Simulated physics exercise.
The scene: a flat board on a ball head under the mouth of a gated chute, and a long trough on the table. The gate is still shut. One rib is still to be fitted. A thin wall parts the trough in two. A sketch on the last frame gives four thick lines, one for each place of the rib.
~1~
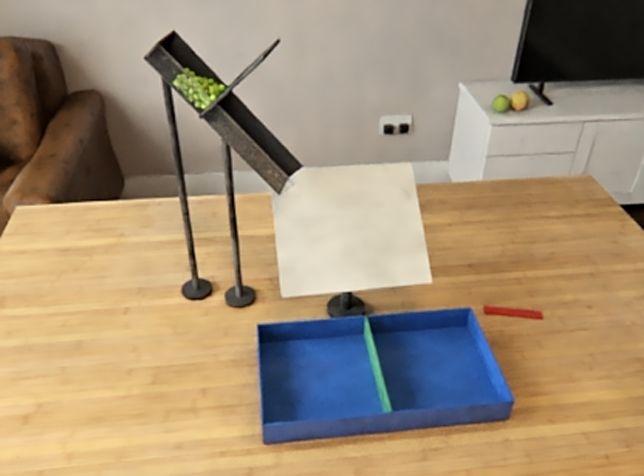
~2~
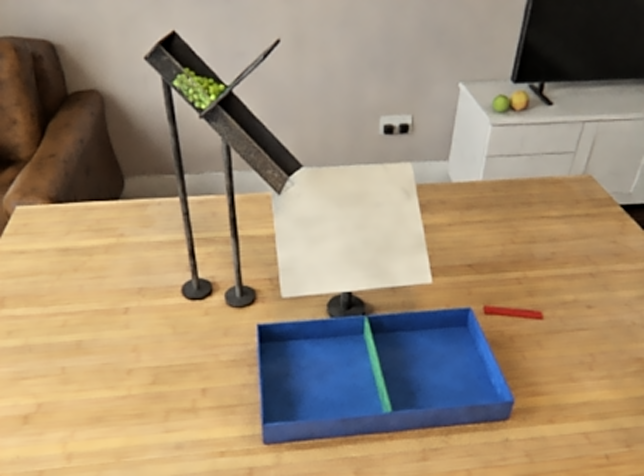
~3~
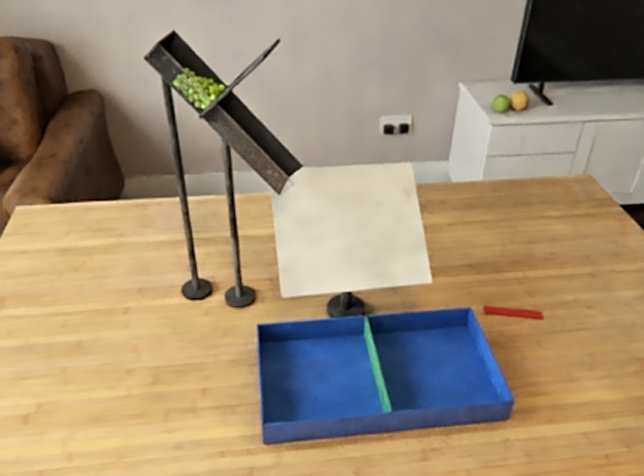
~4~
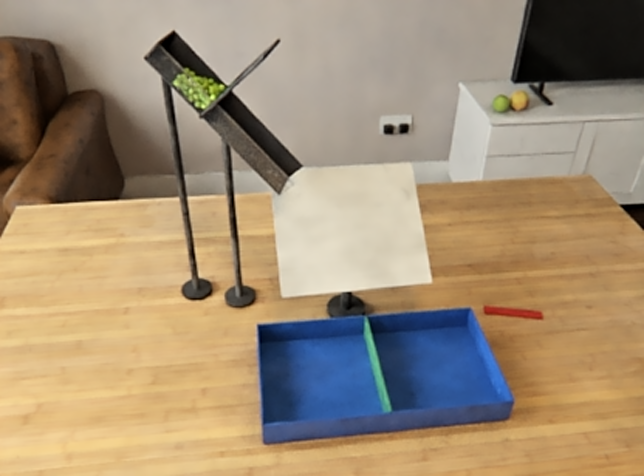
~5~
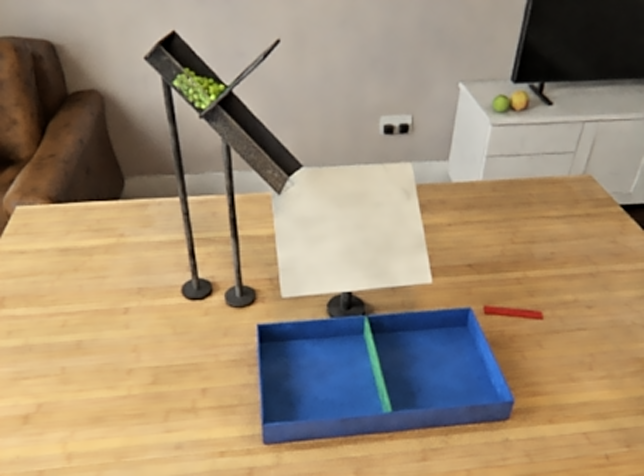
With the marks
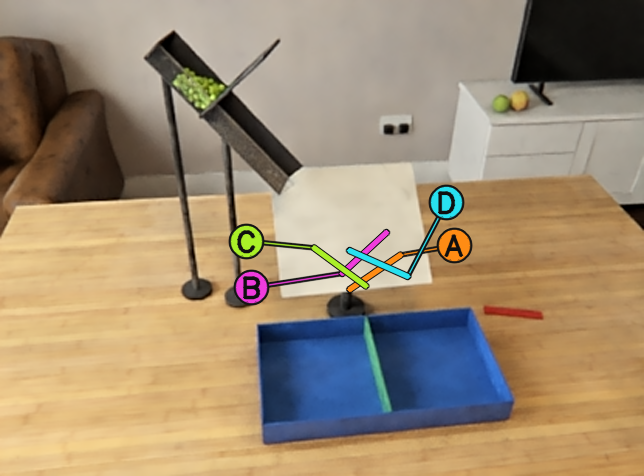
On a wooden table, green peas resting behind a shut gate in a sloping chute above a tilted board and divided blue trough.
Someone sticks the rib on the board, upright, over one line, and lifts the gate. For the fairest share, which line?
D works best here.
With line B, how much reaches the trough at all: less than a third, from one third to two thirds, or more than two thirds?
More than two thirds.
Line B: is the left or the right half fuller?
Left.
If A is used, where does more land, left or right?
The left half.
On the marked copy, line A from (400, 255) to (349, 289); line B from (386, 232) to (342, 273); line C from (314, 247) to (365, 286); line D from (349, 250) to (407, 276).
With A, of what is caught, almost all in the left half, about a tenth in the right.
With B, of what is caught, almost all in the left half, just a few in the right.
With C, of what is caught, just a few in the left half, almost all in the right.
With D, of what is caught, roughly half in the left half, roughly half in the right.
